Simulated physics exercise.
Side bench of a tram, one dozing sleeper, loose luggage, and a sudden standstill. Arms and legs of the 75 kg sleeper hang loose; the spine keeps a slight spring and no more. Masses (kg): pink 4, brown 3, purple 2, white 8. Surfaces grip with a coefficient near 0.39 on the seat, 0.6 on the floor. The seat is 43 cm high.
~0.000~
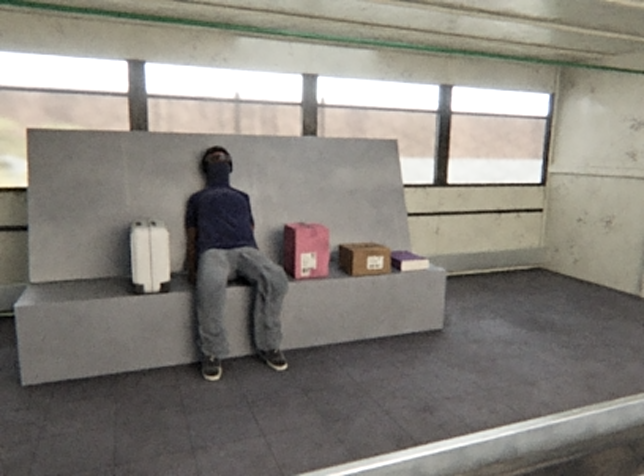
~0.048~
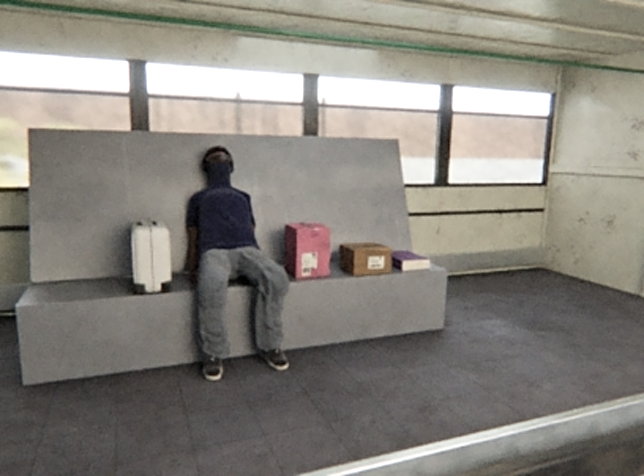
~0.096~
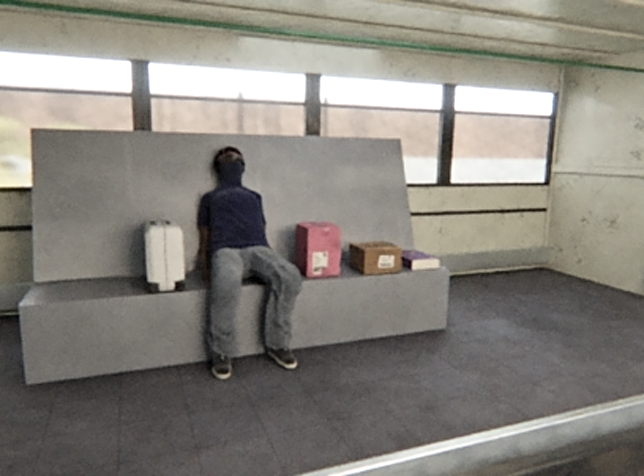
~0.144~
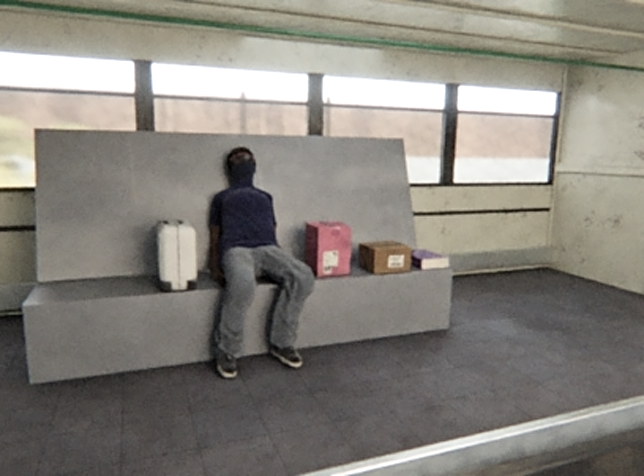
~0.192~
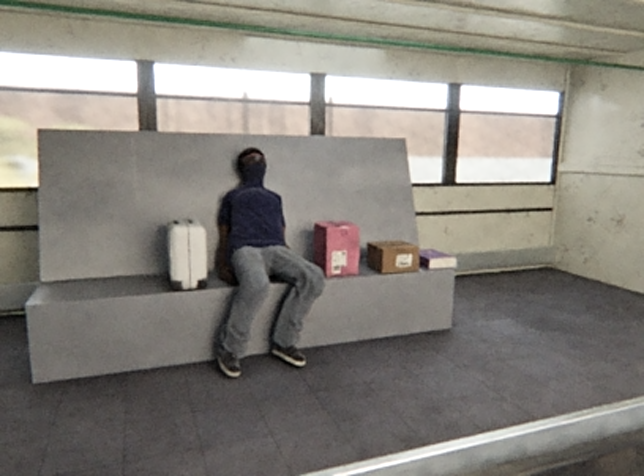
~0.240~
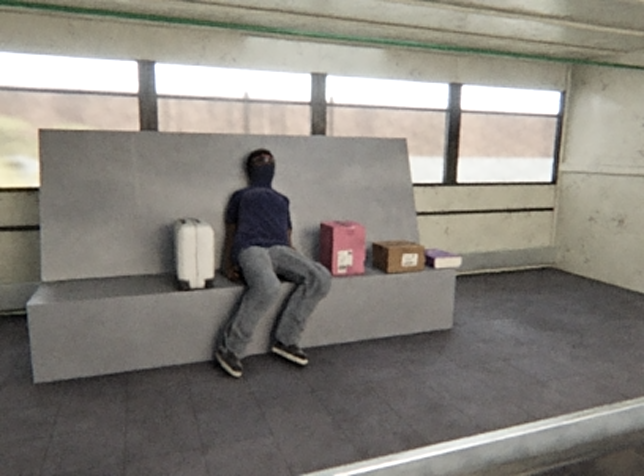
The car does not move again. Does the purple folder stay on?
Here the purple folder slides off.
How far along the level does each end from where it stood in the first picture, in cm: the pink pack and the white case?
Moved: Pink pack 40, white case 25.
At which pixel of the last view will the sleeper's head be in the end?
Near (367, 254).
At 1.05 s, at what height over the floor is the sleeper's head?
About 60 cm.
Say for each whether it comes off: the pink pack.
Pink pack off.
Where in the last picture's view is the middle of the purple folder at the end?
Near (464, 311).
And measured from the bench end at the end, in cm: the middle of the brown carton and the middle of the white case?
Brown carton 30 short, white case 170 short.
After 0.40 s the purple folder is 3 cm past the bench end, tilted 15°, near (443, 259) in the last picture's view; the sleeper's hips 58 cm above the ground.
After 0.65 s the purple folder is 10 cm past the bench end, tilted 120°, near (448, 295) in the last picture's view.
After 1.05 s the purple folder is 25 cm past the bench end, tilted 180°, near (464, 311) in the last picture's view.
Final state at 2.7 s, pink pack drops off; brown carton stays on; purple folder drops off; white case stays on; sleeper's hips keep to the seat.
